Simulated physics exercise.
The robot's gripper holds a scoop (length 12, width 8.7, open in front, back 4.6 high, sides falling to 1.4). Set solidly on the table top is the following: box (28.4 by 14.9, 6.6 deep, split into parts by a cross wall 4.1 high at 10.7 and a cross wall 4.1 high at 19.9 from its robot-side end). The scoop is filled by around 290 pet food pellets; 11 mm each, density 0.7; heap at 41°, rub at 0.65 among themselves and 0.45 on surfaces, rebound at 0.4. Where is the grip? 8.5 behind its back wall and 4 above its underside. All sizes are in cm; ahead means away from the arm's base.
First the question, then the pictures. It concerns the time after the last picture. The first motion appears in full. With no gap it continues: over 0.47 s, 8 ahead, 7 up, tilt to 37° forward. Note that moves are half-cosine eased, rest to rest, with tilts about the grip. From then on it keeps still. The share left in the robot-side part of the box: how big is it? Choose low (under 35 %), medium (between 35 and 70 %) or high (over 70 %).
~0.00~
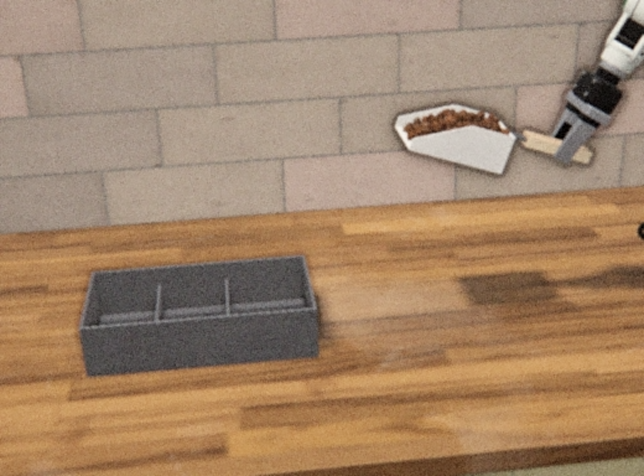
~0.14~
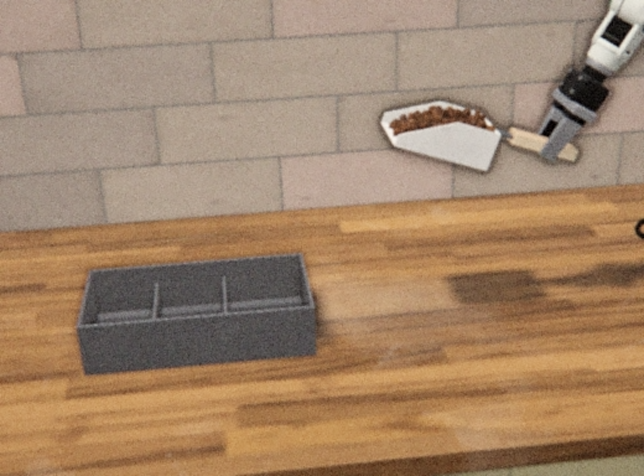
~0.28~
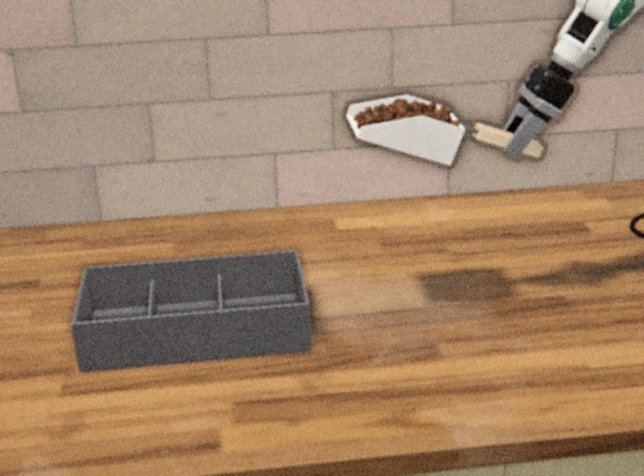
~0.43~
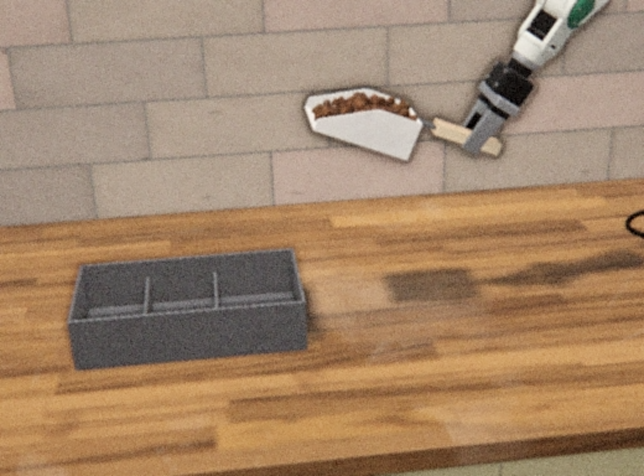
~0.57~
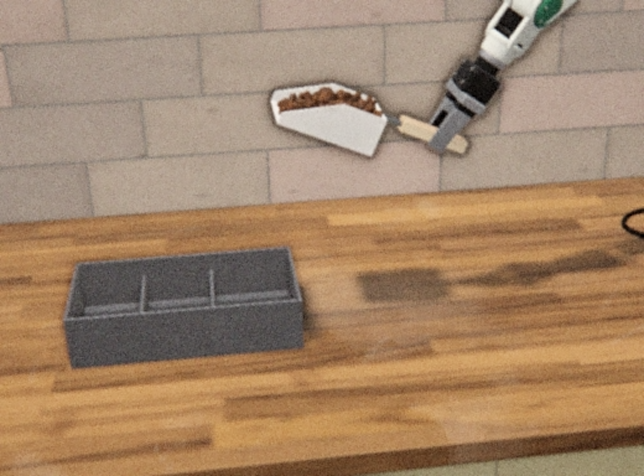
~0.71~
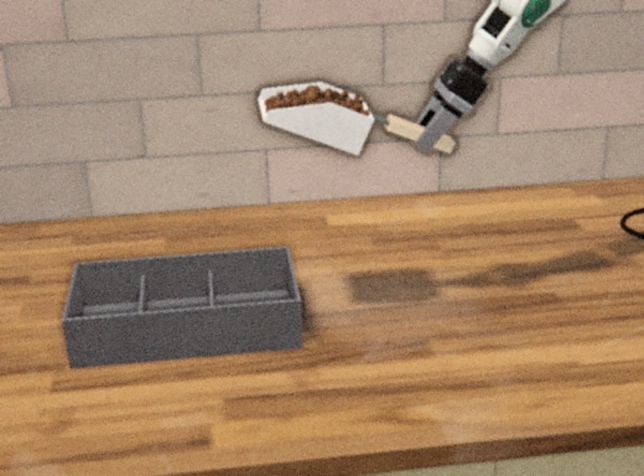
Medium.
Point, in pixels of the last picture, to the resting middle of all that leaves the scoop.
Around pixel (219, 317).
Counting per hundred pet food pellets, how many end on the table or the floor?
The share is near 0 per cent.
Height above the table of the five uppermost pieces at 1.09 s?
26 cm or thereabouts.
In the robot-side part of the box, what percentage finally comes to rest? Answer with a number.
50 per cent, more or less.
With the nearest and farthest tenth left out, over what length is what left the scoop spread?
It covers roughly 12 centimetres.
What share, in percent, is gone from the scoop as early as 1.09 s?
Around 0 percent at that moment.
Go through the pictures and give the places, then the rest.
The first picture shows scoop floor at (456, 149), tilted 19° backward; upper third of the load around (456, 125), from x 405 to 505, top at y 115; 287 on the scoop.
The second picture shows scoop floor at (442, 146), tilted 19° backward; upper third of the load around (442, 122), from x 390 to 490, top at y 110.
The third picture shows scoop floor at (407, 139), tilted 21° backward; upper third of the load around (405, 116), from x 355 to 455, top at y 105.
The fourth picture shows scoop floor at (364, 133), tilted 22° backward; upper third of the load around (361, 109), from x 315 to 415, top at y 95.
The fifth picture shows scoop floor at (330, 128), tilted 24° backward; upper third of the load around (324, 104), from x 280 to 380, top at y 90.
The sixth picture shows scoop floor at (317, 127), tilted 24° backward; upper third of the load around (311, 103), from x 270 to 365, top at y 90; 287 on the scoop.
After 0.90 s, tilted 3° backward, highest piece 29 above the table; 287 on the scoop.
After 1.09 s, tilted 31° forward, highest piece 27 above the table; 280 on the scoop, 7 in flight or on a rim.
After 1.38 s, tilted 37° forward, highest piece 21 above the table; 111 in the robot-side part, 84 on the scoop, 40 in the middle part, 52 in flight or on a rim.
After 2.43 s, tilted 37° forward, highest piece 5 above the table; 149 in the robot-side part, 138 in the middle part.
At rest, 149 in the robot-side part, 138 in the middle part. That is 52 % in the robot-side part of the box.
